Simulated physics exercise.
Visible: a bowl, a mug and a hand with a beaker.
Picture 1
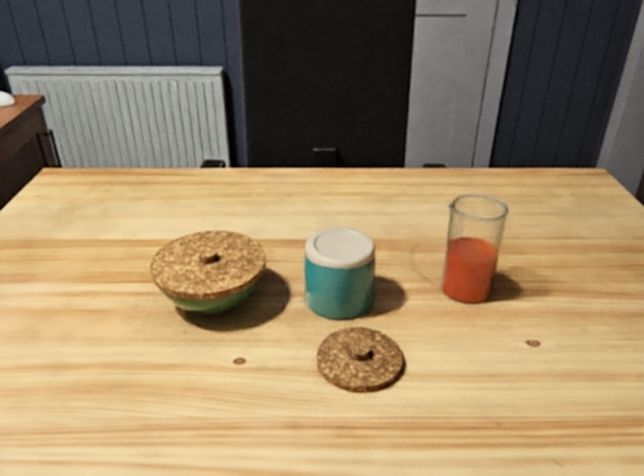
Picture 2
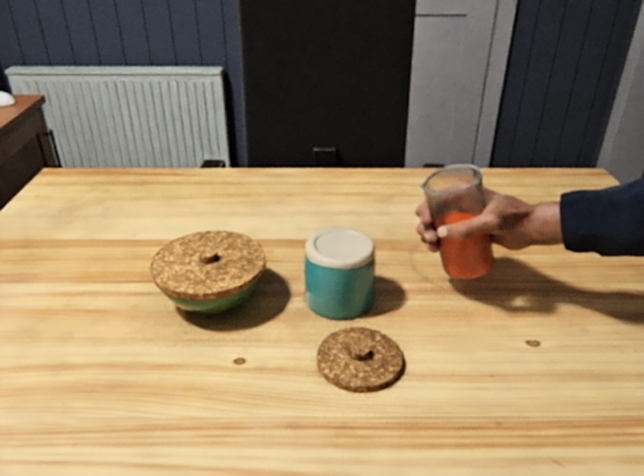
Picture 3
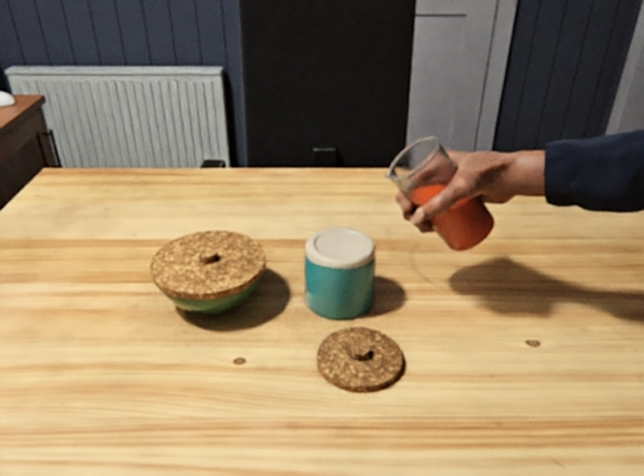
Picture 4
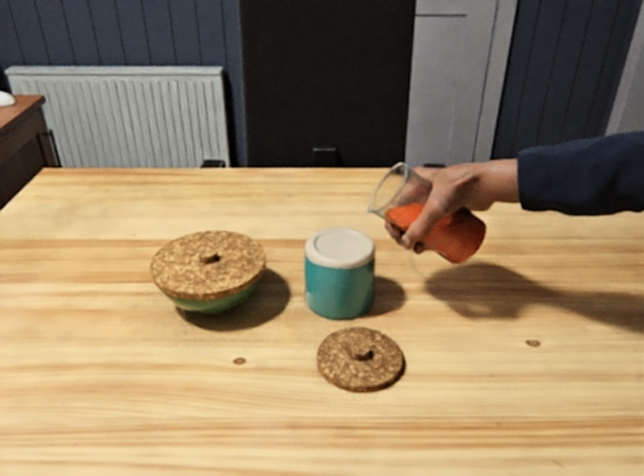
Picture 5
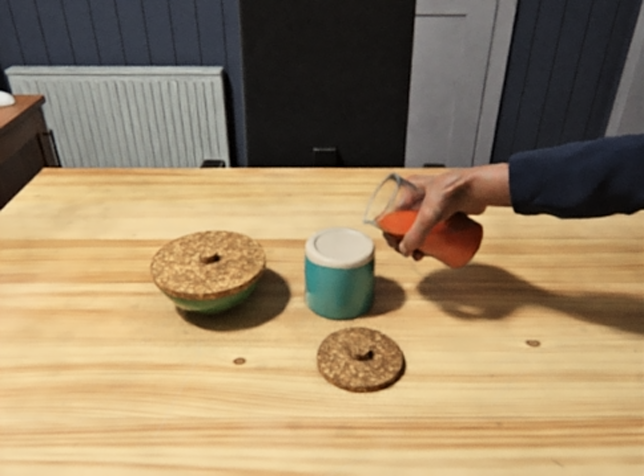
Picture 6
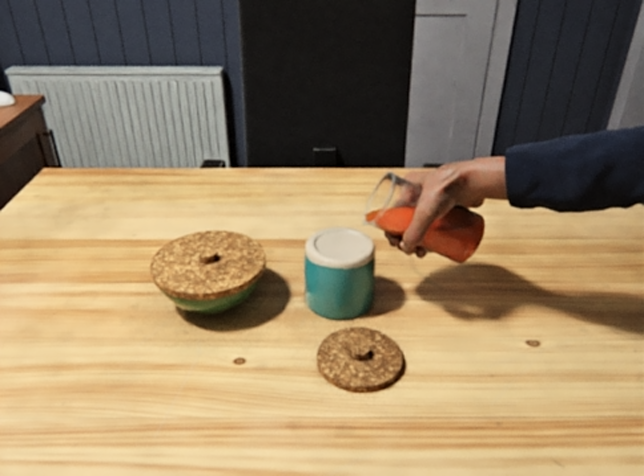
On a light wooden table with a cork-lidded bowl, an upside-down teal mug and a round cork piece, a hand lifts a glass beaker of red-orange liquid from the right side and tilts it leftward near the mug.
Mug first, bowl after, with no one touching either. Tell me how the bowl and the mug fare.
As I see it, most likely the bowl misses out on it, most likely the mug misses out on it.
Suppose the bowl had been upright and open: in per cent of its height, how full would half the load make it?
Fill level: Approx. 35 % of height.
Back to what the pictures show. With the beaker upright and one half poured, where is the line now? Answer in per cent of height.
I'd guess around 25 in a hundred.
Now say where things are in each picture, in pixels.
All stand on the top; beaker (473, 249) about half full; mug (340, 274) upside down; bowl (212, 284) with its lid on, in the first picture.
The hand lifts the beaker; beaker about half full, surface at (461, 223); mug (340, 274) upside down, in the second picture.
Tilting; beaker (442, 195) tipped 40° with all of its load; bowl (212, 284) with its lid on, in the third picture.
No stream yet; beaker (427, 214) tipped 55° with all of its load; mug (340, 274) upside down, in the fourth picture.
Still nothing leaves it; beaker (424, 222) tipped 60° with all of its load; bowl (212, 284) with its lid on, in the fifth picture.
On the point of pouring; beaker (423, 218) tipped 65° with all of its load; mug (340, 274) upside down; bowl (212, 284) with its lid on, in the sixth picture.
Soon after, it runs off the upturned base of the mug.
Later, it hits the lid of the bowl and runs off.
In the end, the mug is empty, in a puddle; the bowl is empty, in a puddle.
